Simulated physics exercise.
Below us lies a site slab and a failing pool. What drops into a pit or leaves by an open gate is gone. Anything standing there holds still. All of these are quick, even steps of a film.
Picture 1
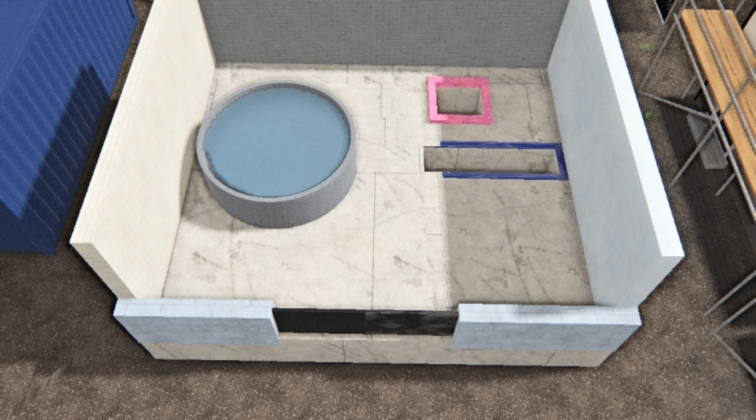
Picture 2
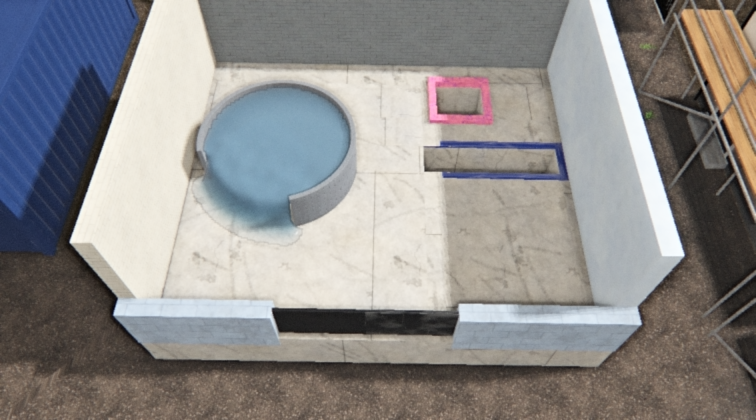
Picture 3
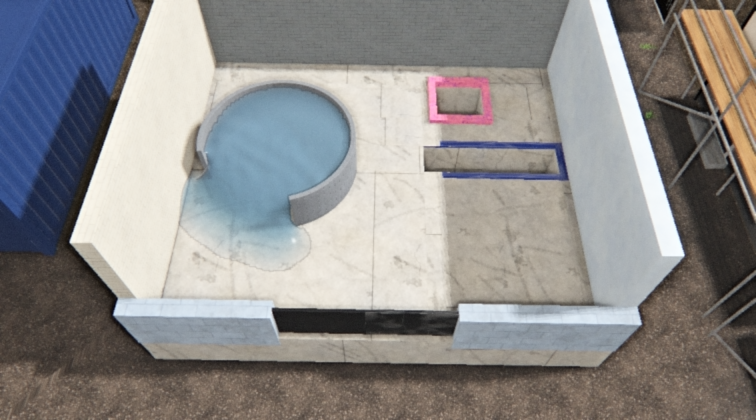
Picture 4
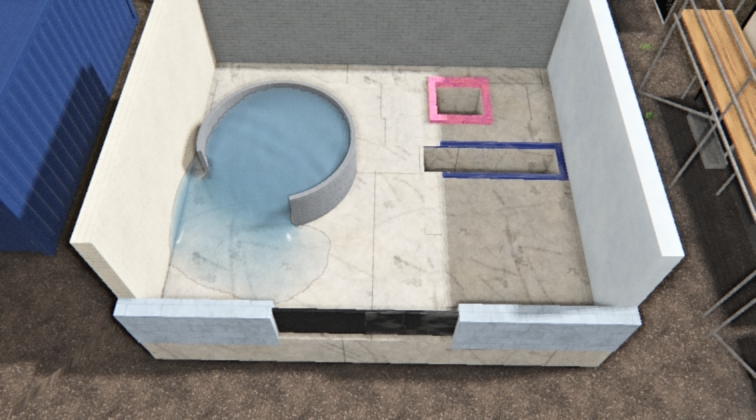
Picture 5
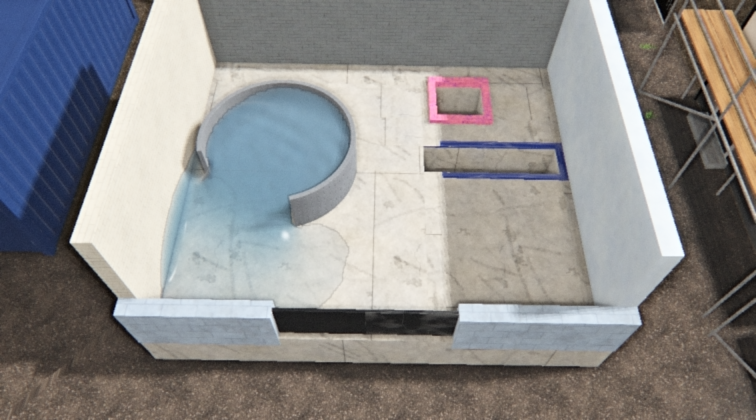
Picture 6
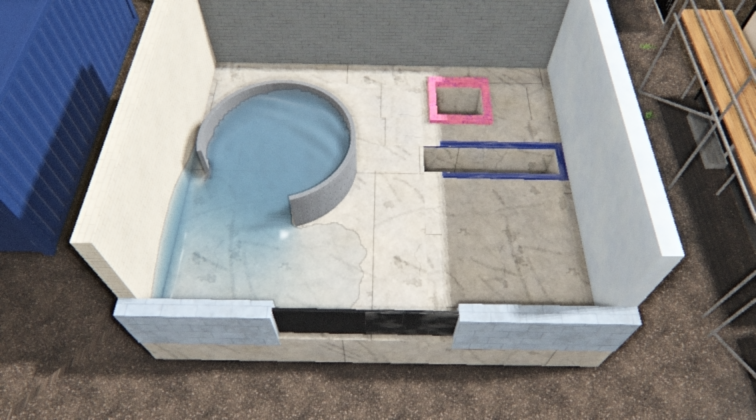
A pale, cracked concrete slab with low walls around it, seen from above at a steady angle, sits on brown ground between a blue ribbed container at left and a wooden bench at right. A round grey pool of blue water stands on the left, across from pink-edged and blue-edged pits. The pool's front wall opens, and water pours out, spreading forward and along the left wall in a widening sheet.
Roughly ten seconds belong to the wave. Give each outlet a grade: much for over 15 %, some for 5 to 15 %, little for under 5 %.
Grades: Gate - little, pink pit - little, blue pit - much.
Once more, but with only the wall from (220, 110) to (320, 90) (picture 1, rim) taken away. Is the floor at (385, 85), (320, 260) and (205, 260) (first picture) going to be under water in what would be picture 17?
Result, in sequence: Inundated; untouched by the flood; untouched by the flood.
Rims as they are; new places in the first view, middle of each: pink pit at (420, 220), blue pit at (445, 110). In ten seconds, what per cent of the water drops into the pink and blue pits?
Split: Pink 6 %, blue 25 %.
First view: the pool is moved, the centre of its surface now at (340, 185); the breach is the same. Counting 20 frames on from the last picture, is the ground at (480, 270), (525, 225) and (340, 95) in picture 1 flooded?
Taking them as they were asked, they come out soaked, soaked, soaked.
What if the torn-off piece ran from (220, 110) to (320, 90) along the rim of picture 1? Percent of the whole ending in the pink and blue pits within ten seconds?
Pink 12 %, blue 30 %.
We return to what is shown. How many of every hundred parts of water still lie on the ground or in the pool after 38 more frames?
Close to 82 in a hundred.
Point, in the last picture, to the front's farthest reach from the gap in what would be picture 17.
About (530, 327).
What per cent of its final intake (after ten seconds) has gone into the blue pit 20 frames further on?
Result: 5 % of the ten-second total.
A moment on, water covers 20 % of the floor; the gate 0 %, the pink pit 0 %, the blue pit 0 %.
Next, water covers 35 % of the floor; the gate 0 %, the pink pit 0 %, the blue pit 0 %.
Then, water covers 70 % of the floor; the gate 0 %, the pink pit 0 %, the blue pit 2 %.
Later, water covers 85 % of the floor; the gate 0 %, the pink pit 0 %, the blue pit 18 %.
In the end, water covers 95 % of the floor; the gate 0 %, the pink pit 0 %, the blue pit 40 %.
